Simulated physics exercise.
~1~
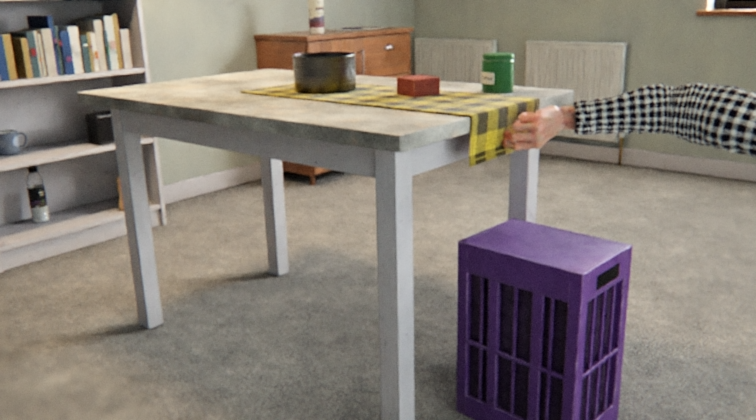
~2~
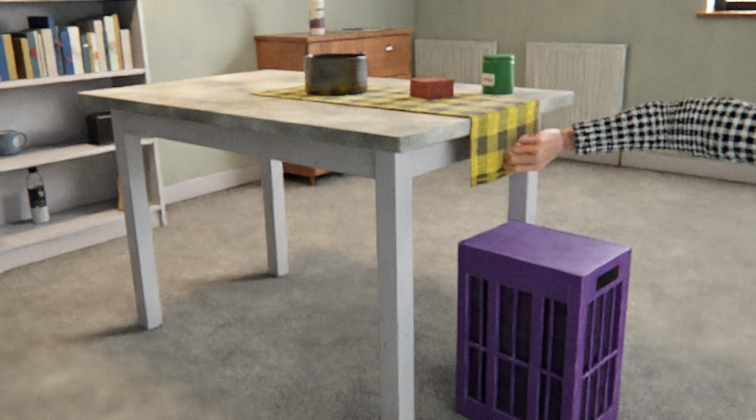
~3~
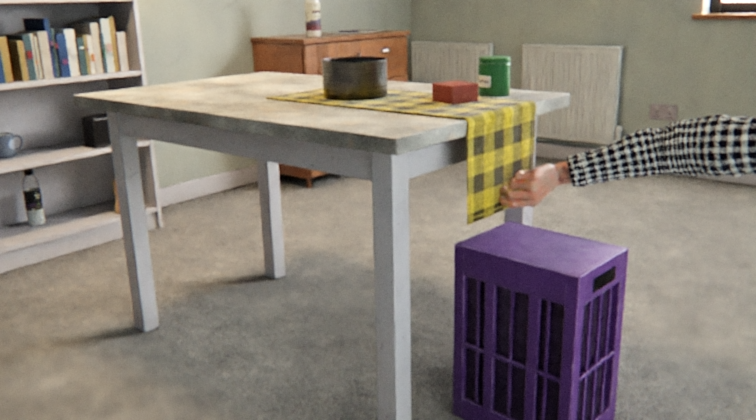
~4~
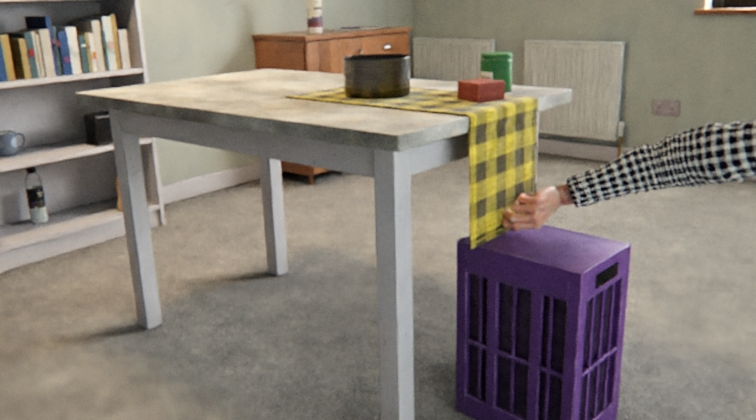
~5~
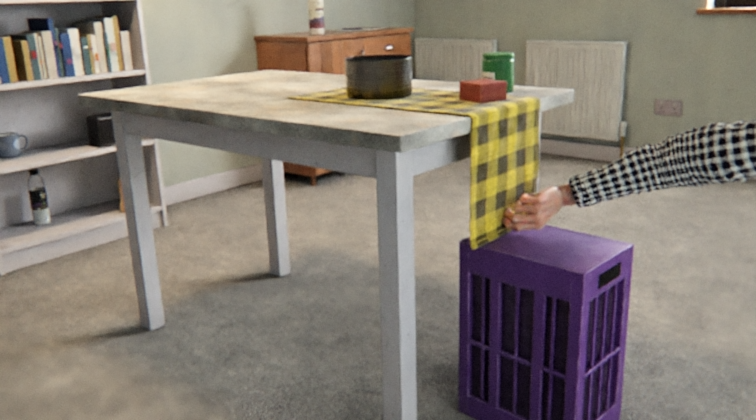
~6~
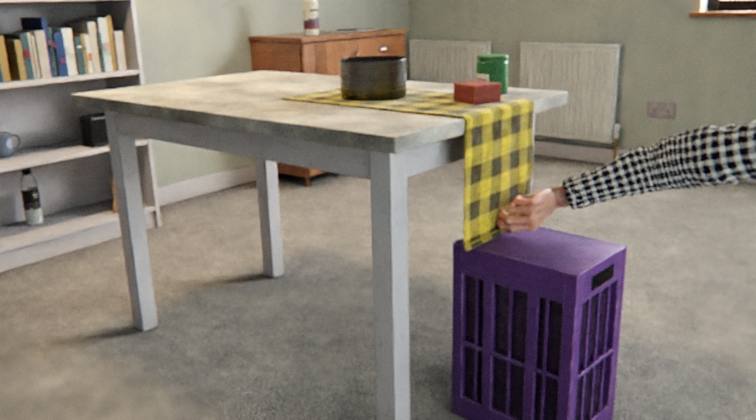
A hand pulling a yellow checked cloth down onto a purple crate, carrying the pot and red block along the table.
